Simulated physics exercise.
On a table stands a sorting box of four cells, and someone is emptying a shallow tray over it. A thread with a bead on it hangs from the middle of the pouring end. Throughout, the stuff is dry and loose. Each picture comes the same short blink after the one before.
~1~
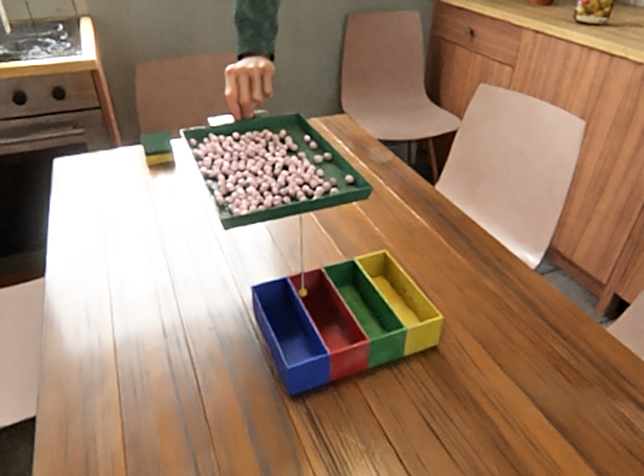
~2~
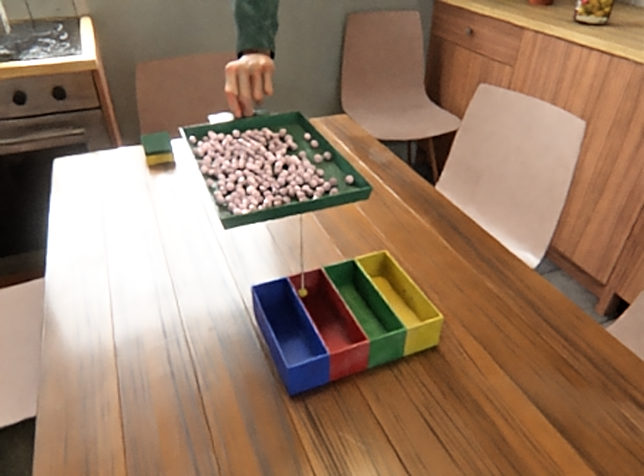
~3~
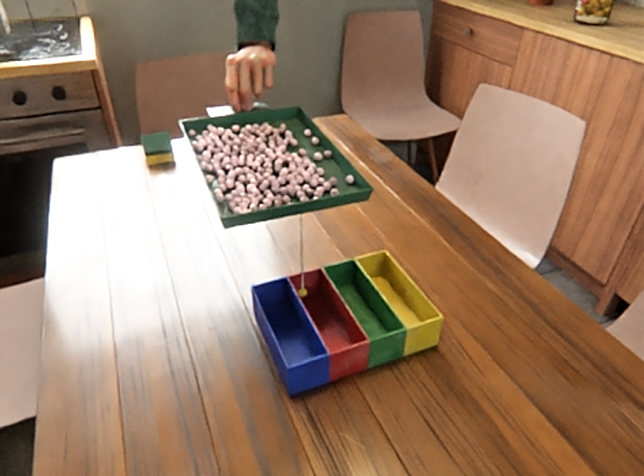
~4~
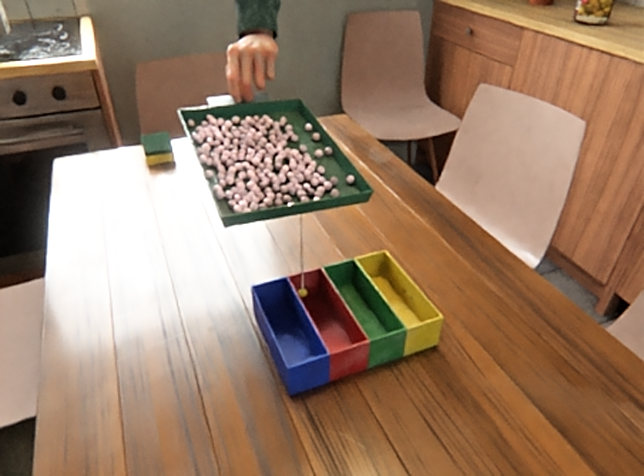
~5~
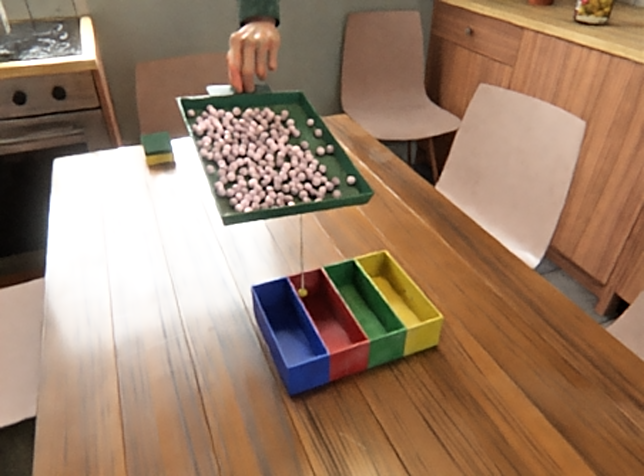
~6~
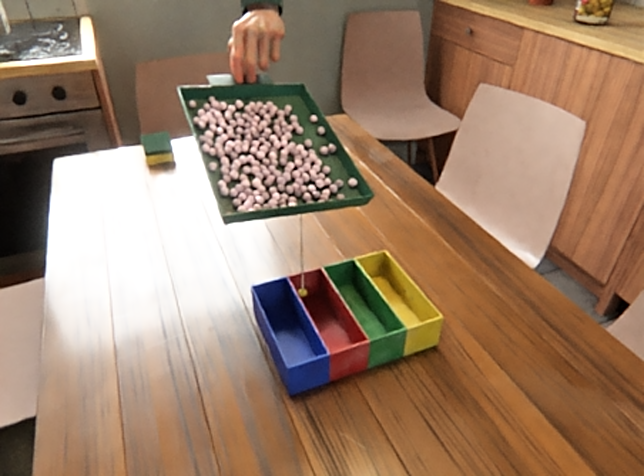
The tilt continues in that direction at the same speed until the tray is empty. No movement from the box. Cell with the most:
Green.
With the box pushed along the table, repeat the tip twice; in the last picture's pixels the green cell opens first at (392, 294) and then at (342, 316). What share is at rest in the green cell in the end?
It would be roughly 30 per cent, followed by roughly 30 per cent.
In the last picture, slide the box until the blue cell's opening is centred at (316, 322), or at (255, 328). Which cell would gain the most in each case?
First: Green. Second: That yellow cell.
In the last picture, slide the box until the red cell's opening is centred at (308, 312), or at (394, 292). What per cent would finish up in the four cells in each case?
In order: 100 percent, then 80 percent.
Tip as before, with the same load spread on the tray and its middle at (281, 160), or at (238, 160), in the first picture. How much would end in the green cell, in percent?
About 60 % and 50 %.
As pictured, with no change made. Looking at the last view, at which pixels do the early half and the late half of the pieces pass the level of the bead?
The opening half passes (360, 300), the closing half (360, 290).
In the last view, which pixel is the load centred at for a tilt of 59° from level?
The middle of the pieces lands at roughly (320, 177).
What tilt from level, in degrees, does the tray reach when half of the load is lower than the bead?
90°.
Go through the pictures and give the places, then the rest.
Corners of the pouring end at (223, 216) and (369, 186), level; middle of the load at (256, 170), sugar pearls; bead on its thread at (303, 292); blue cell at (309, 372); red cell at (349, 358); green cell at (387, 346); yellow cell at (423, 334), in the first picture.
Corners of the pouring end at (223, 216) and (369, 186), level; middle of the load at (256, 169), in the second picture.
Corners of the pouring end at (223, 215) and (369, 187), tipped barely, lowest at the right corner; middle of the load at (256, 166), in the third picture.
Corners of the pouring end at (224, 214) and (370, 189), tipped a little, lowest at the right corner; middle of the load at (256, 161), in the fourth picture.
Corners of the pouring end at (224, 213) and (370, 191), tipped a little, lowest at the right corner; middle of the load at (257, 157), in the fifth picture.
Corners of the pouring end at (225, 212) and (371, 193), tipped clearly, lowest at the right corner; middle of the load at (260, 155), nearly all on the move; blue cell at (309, 372); red cell at (349, 358); green cell at (387, 346); yellow cell at (423, 334), in the sixth picture.
Soon, tray tipped steeply; nearly all on the tray; a stray few in the green cell; a stray few in the yellow cell; a stray few falling or outside the box.
A while on, tray tipped right over; a small part on the tray; about half in the green cell; about a quarter in the red cell; a small part in the yellow cell; a stray few in the blue cell; a small part falling or outside the box.
Towards the end, tray tipped past a quarter turn; about two thirds in the green cell; about a quarter in the red cell; a small part in the yellow cell; a stray few in the blue cell; a stray few falling or outside the box.
Finally, tray tipped past a quarter turn; about two thirds in the green cell; about a quarter in the red cell; a small part in the yellow cell; a stray few in the blue cell; a stray few outside the box.
